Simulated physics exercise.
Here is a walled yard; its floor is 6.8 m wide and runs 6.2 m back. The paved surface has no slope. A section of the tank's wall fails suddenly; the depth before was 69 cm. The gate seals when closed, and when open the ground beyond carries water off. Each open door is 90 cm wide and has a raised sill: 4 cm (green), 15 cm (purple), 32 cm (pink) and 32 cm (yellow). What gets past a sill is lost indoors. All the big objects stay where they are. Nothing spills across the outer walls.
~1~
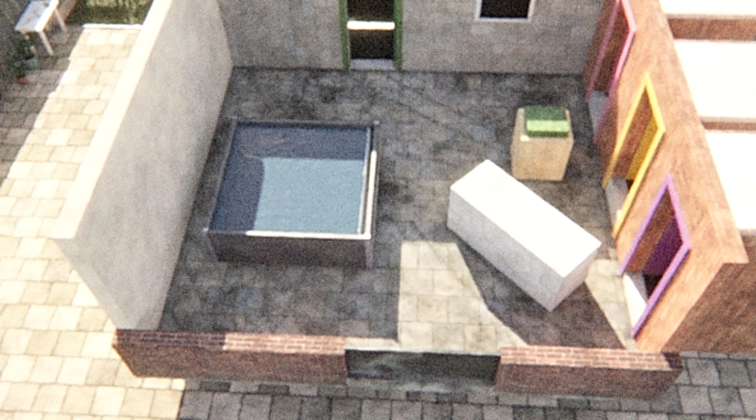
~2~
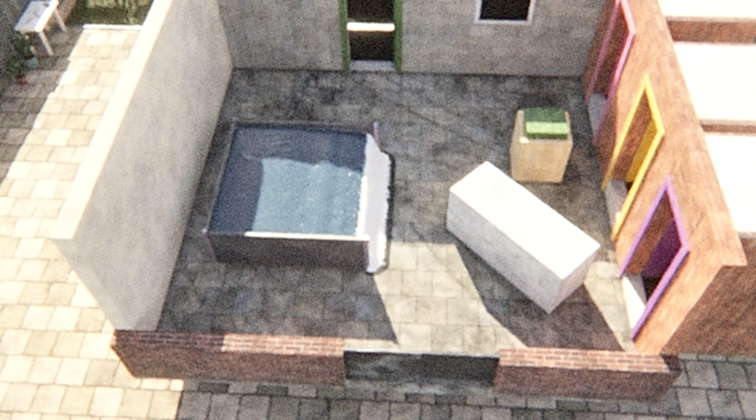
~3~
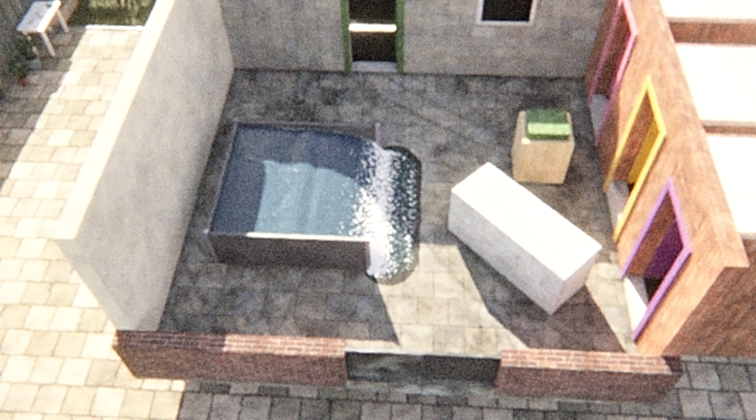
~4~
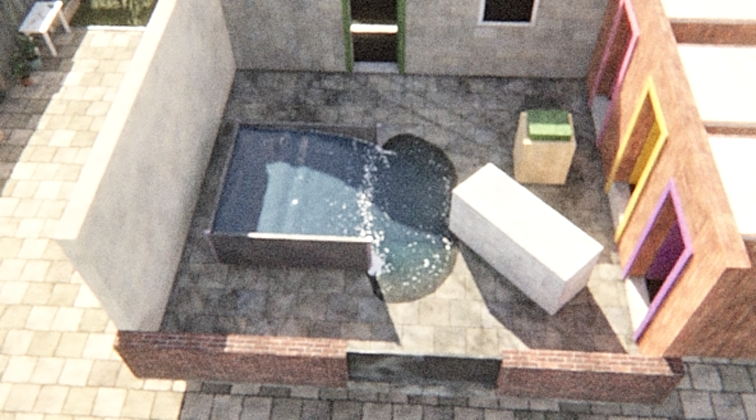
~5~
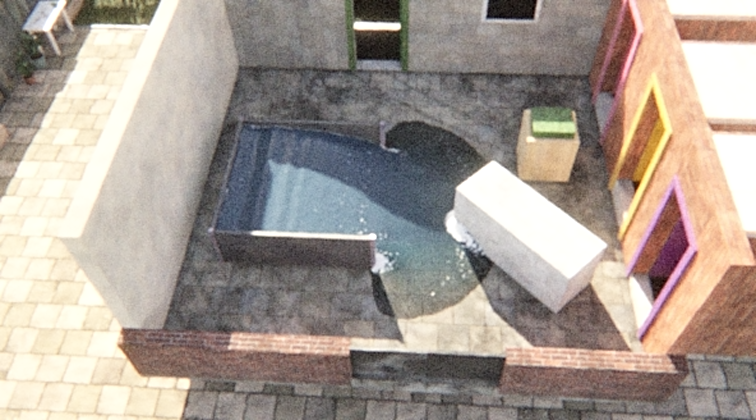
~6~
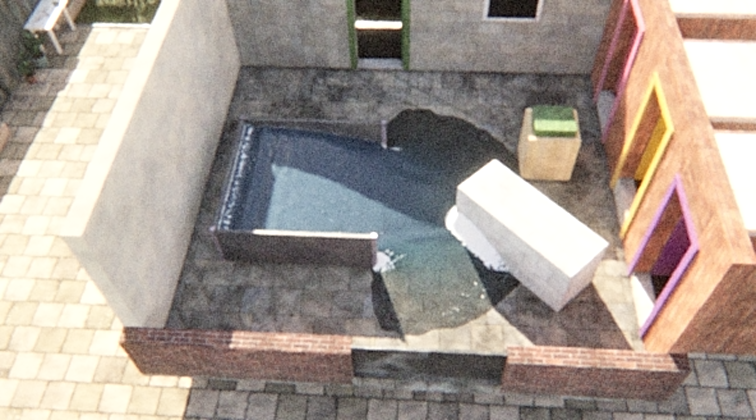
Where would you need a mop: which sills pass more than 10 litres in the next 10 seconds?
Within that time: At the green door it goes over the limit; at the purple door it passes the limit; at the pink door it keeps below the limit; at the yellow door it stays under the limit.
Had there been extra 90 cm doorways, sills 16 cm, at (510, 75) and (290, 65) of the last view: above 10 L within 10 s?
In turn: Past it, not over.
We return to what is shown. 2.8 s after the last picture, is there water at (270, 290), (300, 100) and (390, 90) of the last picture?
In turn: Dry, still dry, flooded.
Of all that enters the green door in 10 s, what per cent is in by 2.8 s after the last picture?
About 0 per cent.
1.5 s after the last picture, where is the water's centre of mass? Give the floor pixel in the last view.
Near (425, 206).
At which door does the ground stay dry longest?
The green one.
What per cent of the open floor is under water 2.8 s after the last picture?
Some 60 per cent of it.
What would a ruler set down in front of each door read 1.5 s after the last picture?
Depths in cm: Green 0, purple 6, pink 5, yellow 21.
Then, 0.7 s after the last picture water covers 35 % of the floor and is deepest (46 cm) near (516, 171); green door not reached, purple door not reached, pink door not reached, yellow door 12 cm at the sill, 0 L in.
Then, 1.5 s after the last picture water covers 50 % of the floor and is deepest (46 cm) near (584, 74); green door not reached, purple door 6 cm at the sill, 0 L in, pink door 5 cm at the sill, 0 L in, yellow door 21 cm at the sill, 0 L in.
Then, 2.8 s after the last picture water covers 60 % of the floor and is deepest (31 cm) near (613, 374); green door 4 cm at the sill, 0 L in, purple door 19 cm at the sill, 16 L in, pink door 19 cm at the sill, 0 L in, yellow door 18 cm at the sill, 0 L in.
Then, 5.3 s after the last picture water covers 95 % of the floor and is deepest (24 cm) near (619, 264); green door 7 cm at the sill, 2 L in, purple door 15 cm at the sill, 36 L in, pink door 18 cm at the sill, 0 L in, yellow door 20 cm at the sill, 0 L in.
Then, 9.3 s after the last picture water covers 95 % of the floor and is deepest (19 cm) near (197, 219); green door 6 cm at the sill, 74 L in, purple door 10 cm at the sill, 42 L in, pink door 9 cm at the sill, 0 L in, yellow door 10 cm at the sill, 0 L in.
